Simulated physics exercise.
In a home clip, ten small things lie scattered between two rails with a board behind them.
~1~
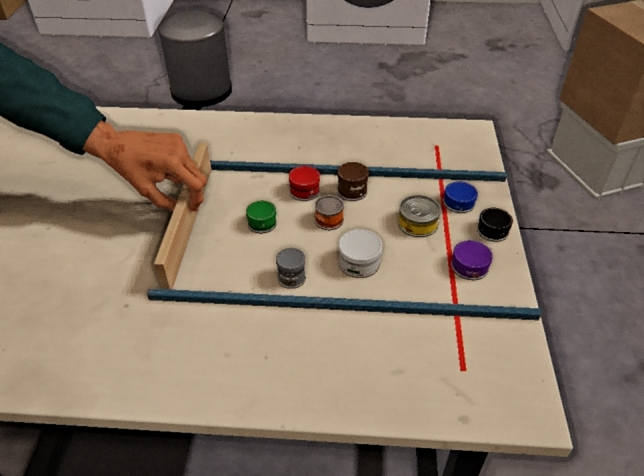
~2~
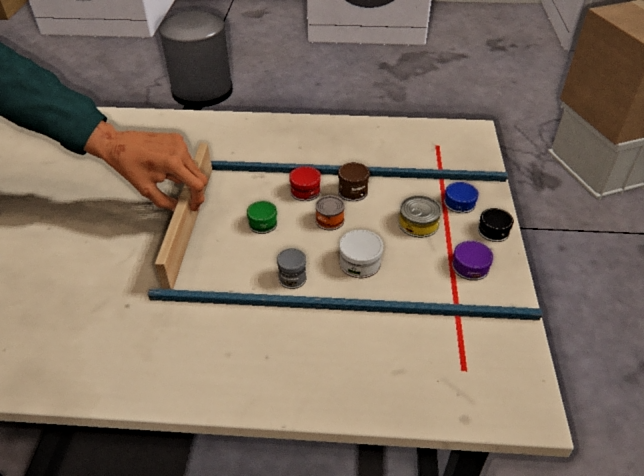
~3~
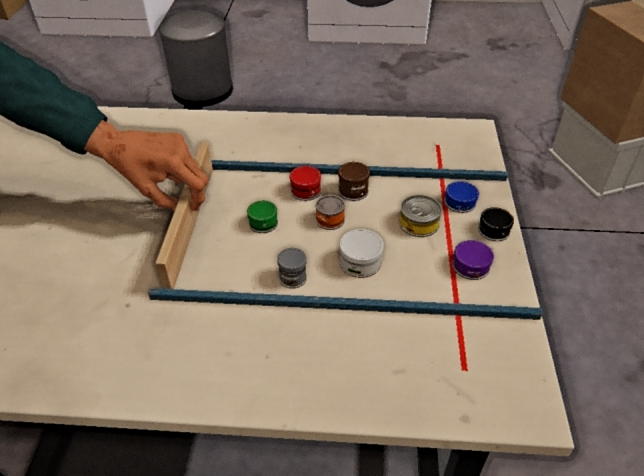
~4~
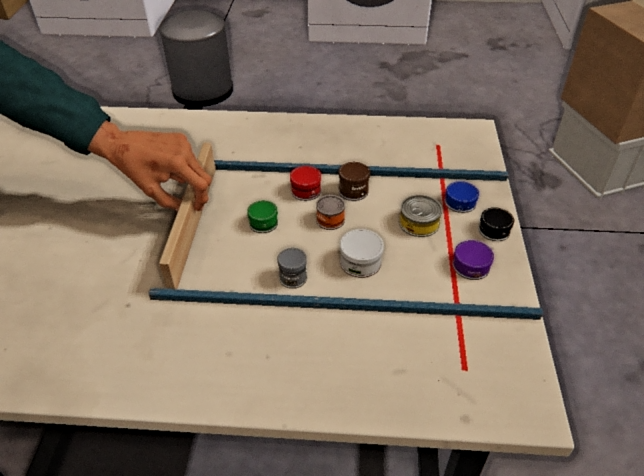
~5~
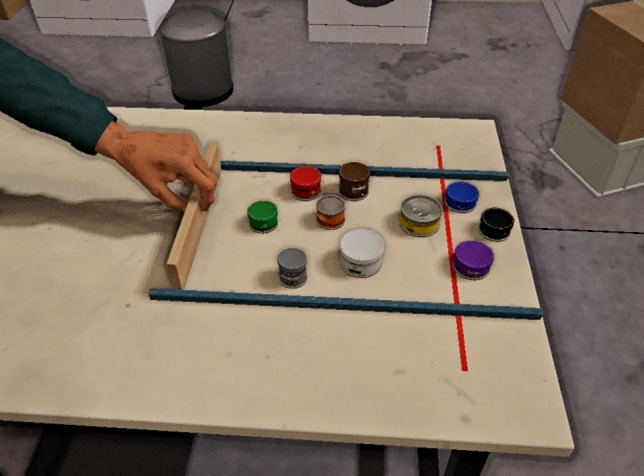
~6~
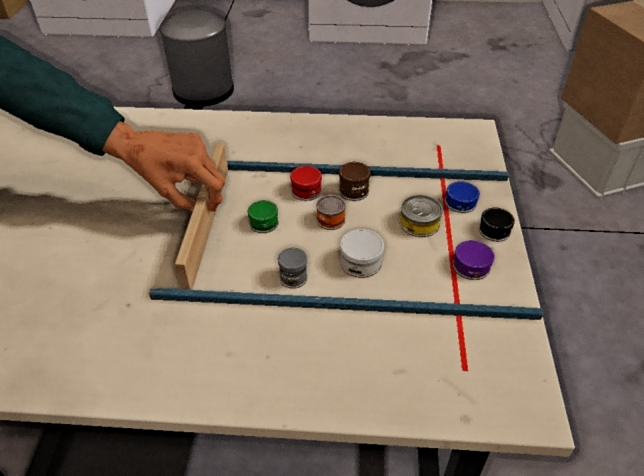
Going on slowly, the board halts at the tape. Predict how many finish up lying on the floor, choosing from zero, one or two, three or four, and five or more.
My prediction is one or two.
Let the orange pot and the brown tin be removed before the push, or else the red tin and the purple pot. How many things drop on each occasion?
Try 1: 1; try 2: 1.
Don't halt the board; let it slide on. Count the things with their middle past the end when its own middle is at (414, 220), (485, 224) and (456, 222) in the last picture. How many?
0, 5 and 1.
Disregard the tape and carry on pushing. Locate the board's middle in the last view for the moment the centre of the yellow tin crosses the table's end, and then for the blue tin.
(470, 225) and then (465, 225), give or take.
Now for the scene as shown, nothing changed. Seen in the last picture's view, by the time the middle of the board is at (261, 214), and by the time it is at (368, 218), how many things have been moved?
At the first spot 1, then 7.
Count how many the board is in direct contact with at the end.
Number: 5.
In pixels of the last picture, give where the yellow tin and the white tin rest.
The first one ends at (501, 227), the second at (475, 256).
Soon after, none off yet; black tin at rest near (496, 224); purple pot at rest near (473, 260); blue tin at rest near (462, 197).
After that, none off yet; black tin at rest near (496, 224); purple pot at rest near (473, 260); blue tin displaced a little near (472, 200).
In the end, the number that fall off is one or two; gone, black tin.
